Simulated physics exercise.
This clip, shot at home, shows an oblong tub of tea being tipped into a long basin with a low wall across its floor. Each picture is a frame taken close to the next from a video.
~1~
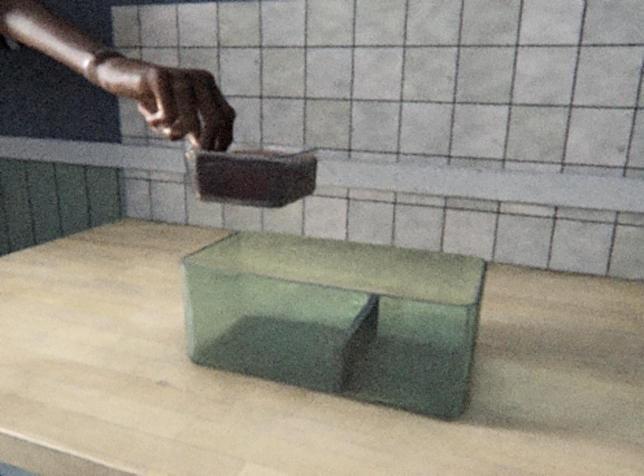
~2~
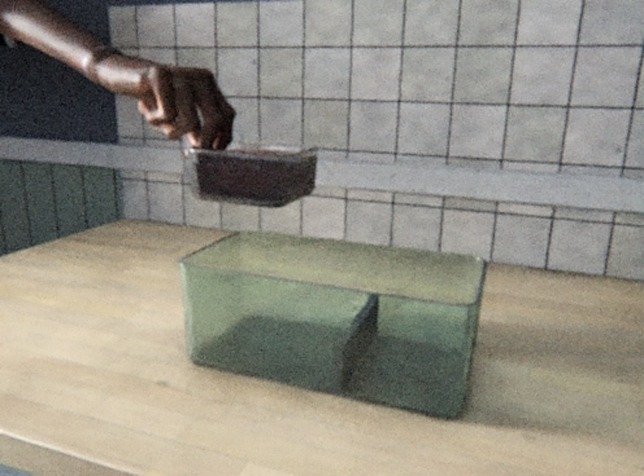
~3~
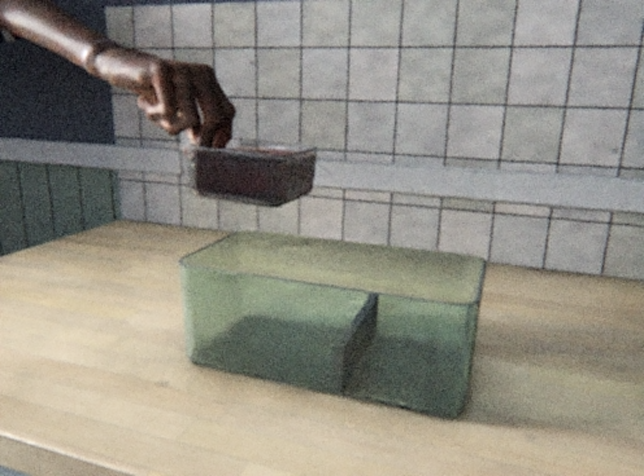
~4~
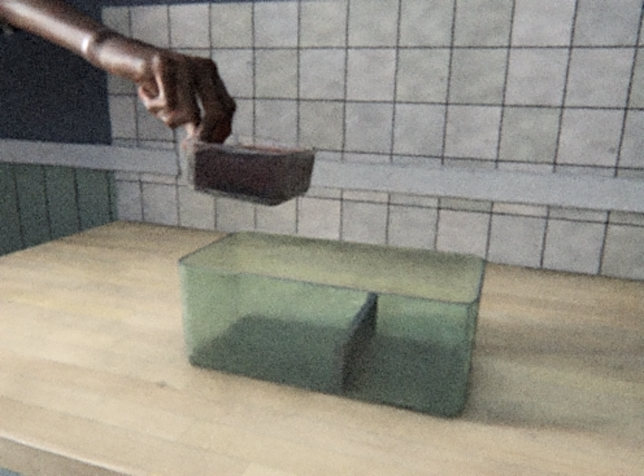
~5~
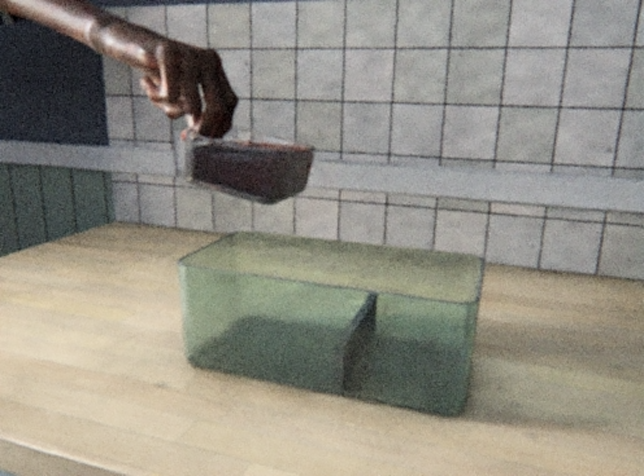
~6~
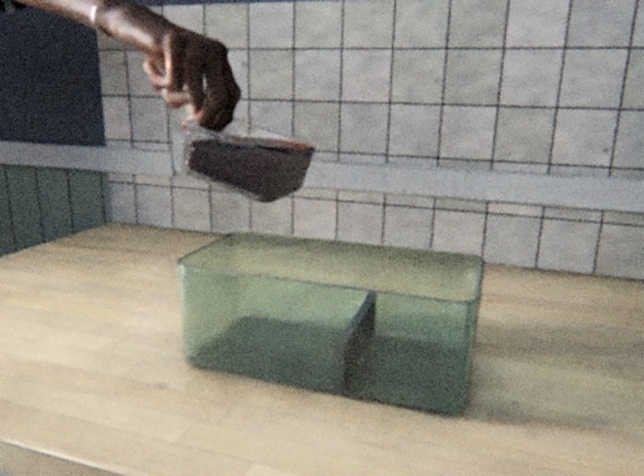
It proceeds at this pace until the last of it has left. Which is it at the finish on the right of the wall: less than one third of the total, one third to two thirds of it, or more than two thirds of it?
At the finish the right of the wall has more than two thirds of the total.
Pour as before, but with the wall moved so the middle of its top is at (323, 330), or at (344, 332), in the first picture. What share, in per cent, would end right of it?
Note - case one near 90 %, case two near 85 %.
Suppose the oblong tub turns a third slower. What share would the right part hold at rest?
Roughly 75 per cent ends up there.
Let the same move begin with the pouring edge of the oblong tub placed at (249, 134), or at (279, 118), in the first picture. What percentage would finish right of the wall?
In order, roughly 5 percent and 65 percent.
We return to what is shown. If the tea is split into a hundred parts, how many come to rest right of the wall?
80 % or thereabouts.
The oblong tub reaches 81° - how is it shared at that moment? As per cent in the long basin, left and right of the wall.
Roughly 5 % on the left side and 15 % on the right side.
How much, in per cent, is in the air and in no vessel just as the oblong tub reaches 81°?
Estimate: Some 50 per cent.
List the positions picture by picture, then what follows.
In the first picture, it leans 0°; its right rim is at (304, 154); the tea meets the walls at (216, 153) and (304, 160); the long basin's rim runs from (213, 245) to (482, 282); the wall's top is at (359, 320).
In the second picture, it leans 1°; its right rim is at (304, 154); the tea meets the walls at (215, 153) and (303, 159).
In the third picture, it leans 3°; its right rim is at (303, 154); the tea meets the walls at (214, 151) and (303, 157).
In the fourth picture, it leans 6°; its right rim is at (302, 153); the tea meets the walls at (213, 149) and (302, 154).
In the fifth picture, it leans 10°; its right rim is at (302, 153); the tea meets the walls at (212, 144) and (302, 151).
In the sixth picture, it leans 15°; its right rim is at (301, 153); the tea meets the walls at (209, 140) and (303, 148).
A moment on, the tilt is 81° and 29 per cent is still to pour, 7 is left of the wall and 14 right of it.
Next, the tilt is 117° and 1 per cent is still to pour, 10 is left of the wall and 81 right of it.
Then the tilt is 121° and 0 per cent is still to pour, 17 is left of the wall and 82 right of it.
Later the tilt is 121° and 0 per cent is still to pour, 17 is left of the wall and 82 right of it.
At rest 17 per cent lies left of the wall, 82 right of it and 1 outside.
